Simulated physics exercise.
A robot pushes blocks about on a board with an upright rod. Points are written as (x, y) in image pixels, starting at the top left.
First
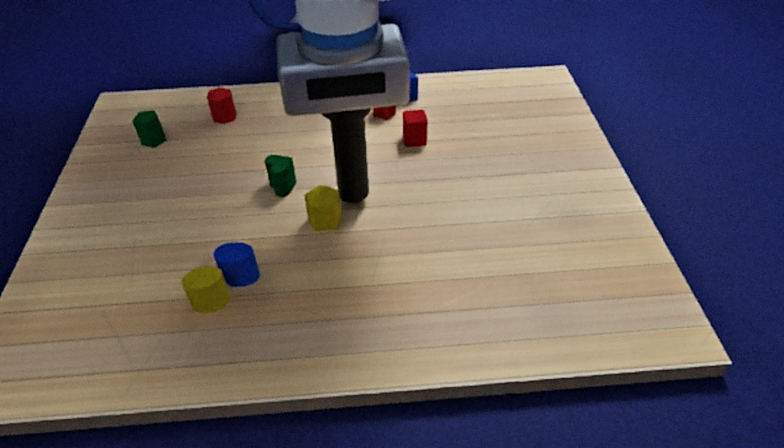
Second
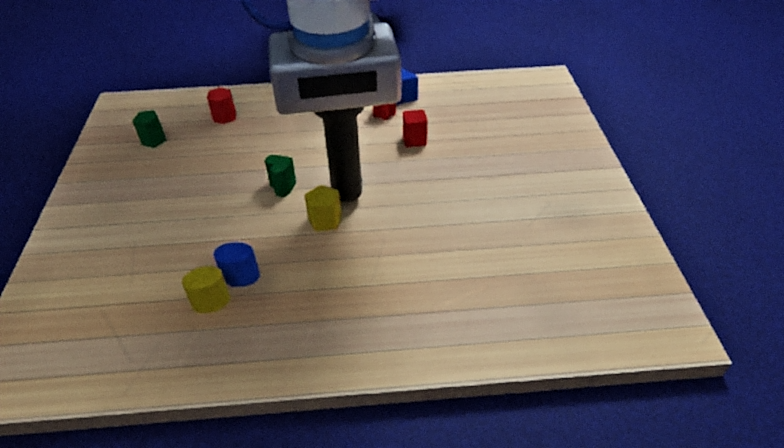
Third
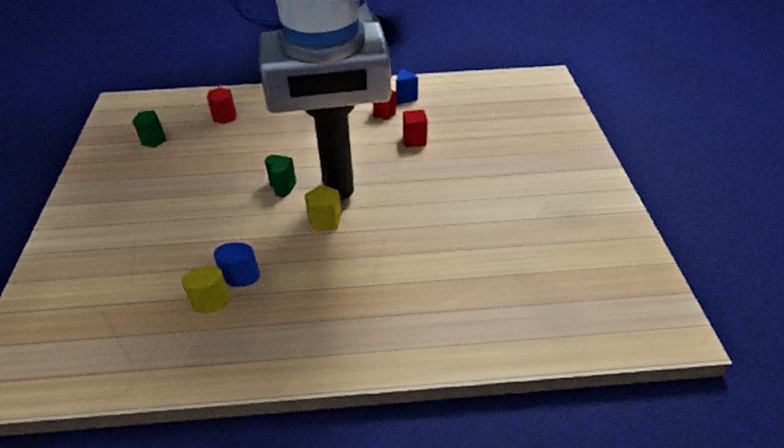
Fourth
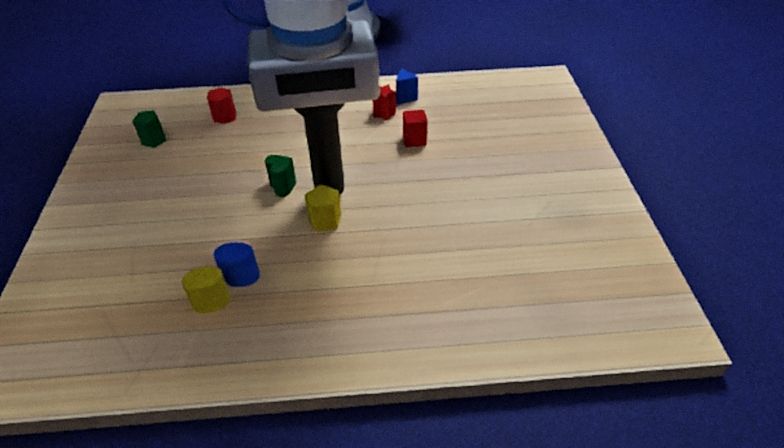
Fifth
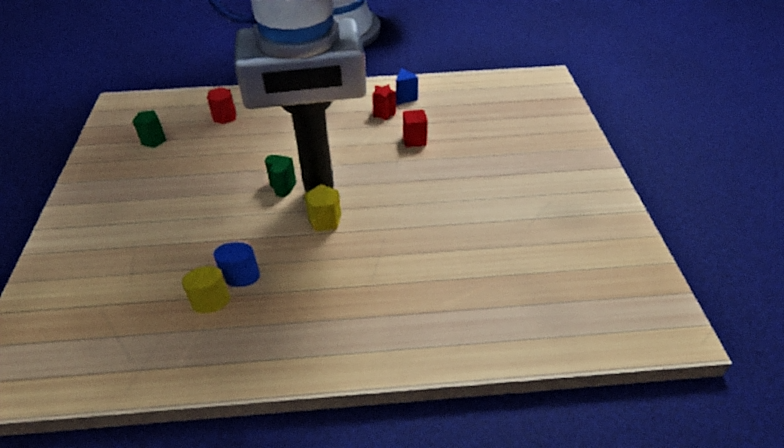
To begin with, a robot's dark upright rod stands just right of a yellow five-sided block on a wooden board scattered with red, green, blue and yellow blocks. The rod then slides a short way left behind the yellow block, toward a green one, while every block stays still.
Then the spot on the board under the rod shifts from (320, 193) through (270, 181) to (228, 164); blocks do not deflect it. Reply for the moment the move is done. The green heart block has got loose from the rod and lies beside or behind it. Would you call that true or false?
It is false.
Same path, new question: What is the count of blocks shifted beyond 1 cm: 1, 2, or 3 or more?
The result: One block.
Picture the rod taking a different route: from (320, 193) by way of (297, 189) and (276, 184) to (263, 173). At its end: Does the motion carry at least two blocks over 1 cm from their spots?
Final answer: No.
The first path, step by step. One third of the way, rod at (283, 180); green heart block at (255, 157).
Two thirds of the way, rod at (253, 168); green heart block at (222, 148), turned 20° anticlockwise.
At the end, rod at (226, 158); green heart block at (194, 141), turned 30° anticlockwise; yellow five-sided block in place.
